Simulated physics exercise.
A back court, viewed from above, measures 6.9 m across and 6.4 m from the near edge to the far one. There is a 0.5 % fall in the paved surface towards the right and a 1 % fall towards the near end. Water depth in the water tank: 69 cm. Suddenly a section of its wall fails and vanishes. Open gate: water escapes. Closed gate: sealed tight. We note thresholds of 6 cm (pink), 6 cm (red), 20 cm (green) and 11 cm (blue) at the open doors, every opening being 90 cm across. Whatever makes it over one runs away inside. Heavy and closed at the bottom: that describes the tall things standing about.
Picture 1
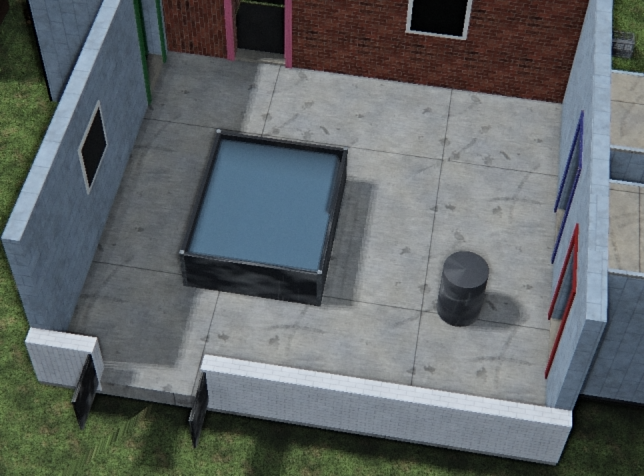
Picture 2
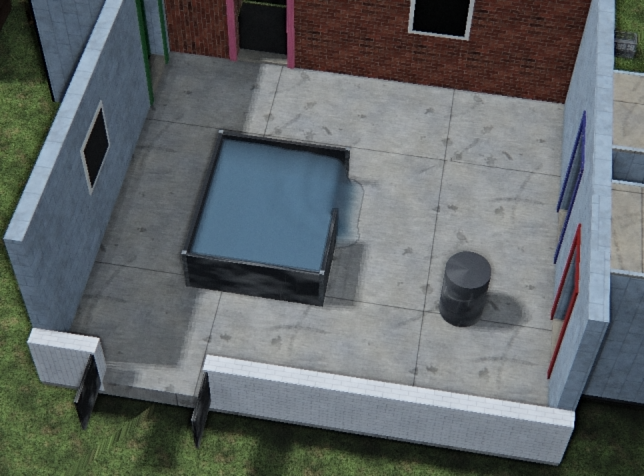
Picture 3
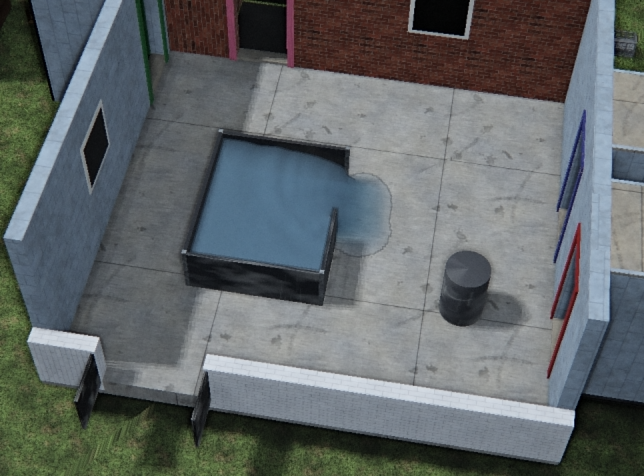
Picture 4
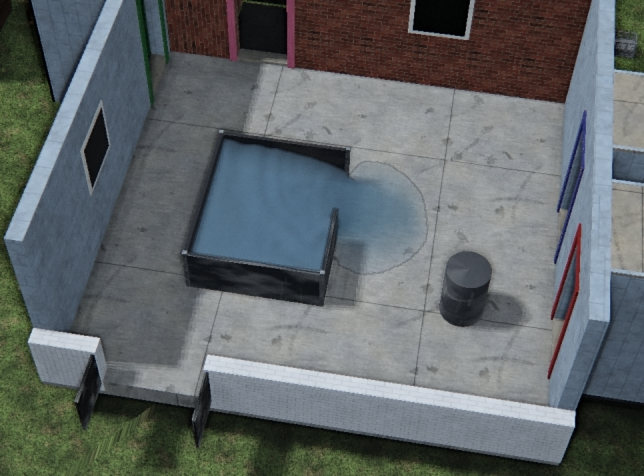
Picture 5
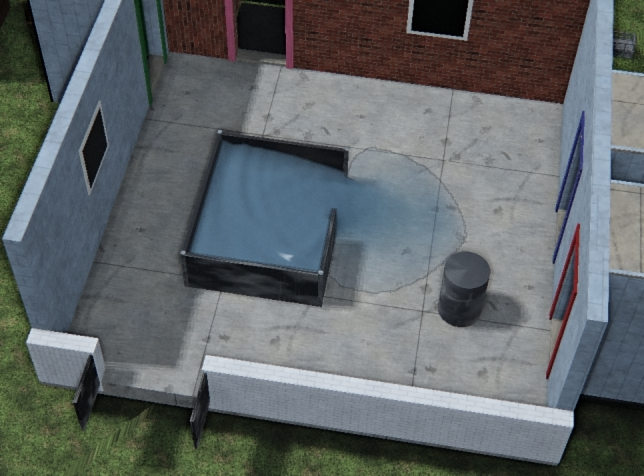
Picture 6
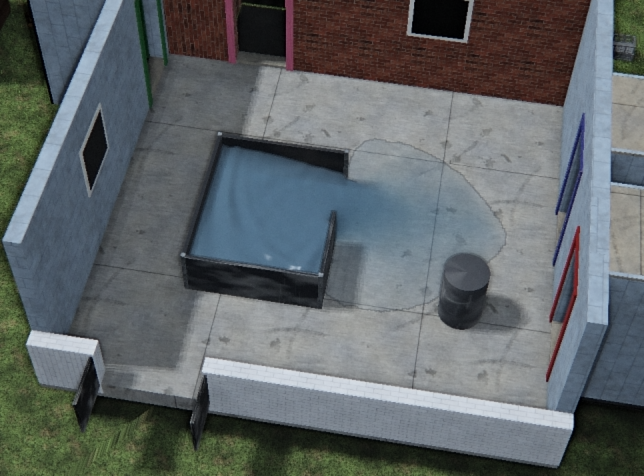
Water in a dark-walled square tank sits still in a paved court until a section of the tank's right wall vanishes and it pours out through the gap. The shallow sheet fans rightward across the concrete, widening until it reaches around the dark barrel, while the level in the tank lowers.
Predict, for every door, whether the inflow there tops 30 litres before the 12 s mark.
Prediction: At the pink door it falls short of 30 litres; at the red door it tops 30 litres; at the green door it falls short of 30 litres; at the blue door it tops 30 litres.
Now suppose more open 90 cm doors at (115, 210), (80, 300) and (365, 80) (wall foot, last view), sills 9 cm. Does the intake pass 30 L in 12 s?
In sequence the answers are less than that, less than that and less than that.
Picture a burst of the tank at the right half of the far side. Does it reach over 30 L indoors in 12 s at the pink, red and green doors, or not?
Then pink exceeds it, red does not exceed it, green does not exceed it.
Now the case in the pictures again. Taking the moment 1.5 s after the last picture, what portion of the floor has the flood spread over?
Around 40 per cent.
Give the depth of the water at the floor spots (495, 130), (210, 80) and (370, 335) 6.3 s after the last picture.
Around 10 cm, 3 cm and 4 cm, in the order given.
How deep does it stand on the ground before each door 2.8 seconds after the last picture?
Depths in cm: Pink 0, red 11, green 0, blue 22.
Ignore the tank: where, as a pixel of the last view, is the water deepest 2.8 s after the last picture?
In the final picture, near (557, 165).
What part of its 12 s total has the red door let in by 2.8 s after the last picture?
Some 35 per cent by then.
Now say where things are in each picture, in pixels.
In the first frame, the water tank at (267, 203) is whole and still, 69 cm deep.
In the second frame, water pours out at (339, 203) and has run 0.6 m, to (345, 244); typically 9 cm deep outside, 69 cm at the water tank's back.
In the third frame, the front is at (381, 242), 0.9 m from the gap at (339, 202); 1.0 m2 of floor is under water; 69 cm left at the back of the water tank.
In the fourth frame, the front is at (422, 236), 1.4 m from the gap at (339, 204); 2.2 m2 of floor is under water; 69 cm left at the back of the water tank.
In the fifth frame, the front is at a hidden place, 2.0 m from the gap at (337, 204); 3.7 m2 of floor is under water; 65 cm left at the back of the water tank.
In the sixth frame, water pours out at (337, 206) and has run 2.5 m, to (498, 244); typically 5 cm deep outside, 58 cm at the water tank's back.
Then, 0.7 s after the last picture water covers 30 % of the floor and is deepest (38 cm) near (346, 213); pink door not reached, red door not reached, green door not reached, blue door 17 cm at the sill, 26 L in.
Then, 1.5 s after the last picture water covers 40 % of the floor and is deepest (52 cm) near (561, 110); pink door not reached, red door 12 cm at the sill, 5 L in, green door not reached, blue door 30 cm at the sill, 115 L in.
Then, 2.8 s after the last picture water covers 45 % of the floor and is deepest (27 cm) near (557, 165); pink door not reached, red door 11 cm at the sill, 30 L in, green door not reached, blue door 22 cm at the sill, 221 L in.
Then, 6.3 s after the last picture water covers 85 % of the floor and is deepest (20 cm) near (542, 438); pink door 3 cm at the sill, 0 L in, red door 9 cm at the sill, 61 L in, green door 8 cm at the sill, 0 L in, blue door 13 cm at the sill, 296 L in.
Then, 11.3 s after the last picture water covers 100 % of the floor and is deepest (12 cm) near (515, 434); pink door 4 cm at the sill, 0 L in, red door 8 cm at the sill, 83 L in, green door 6 cm at the sill, 0 L in, blue door 9 cm at the sill, 302 L in.
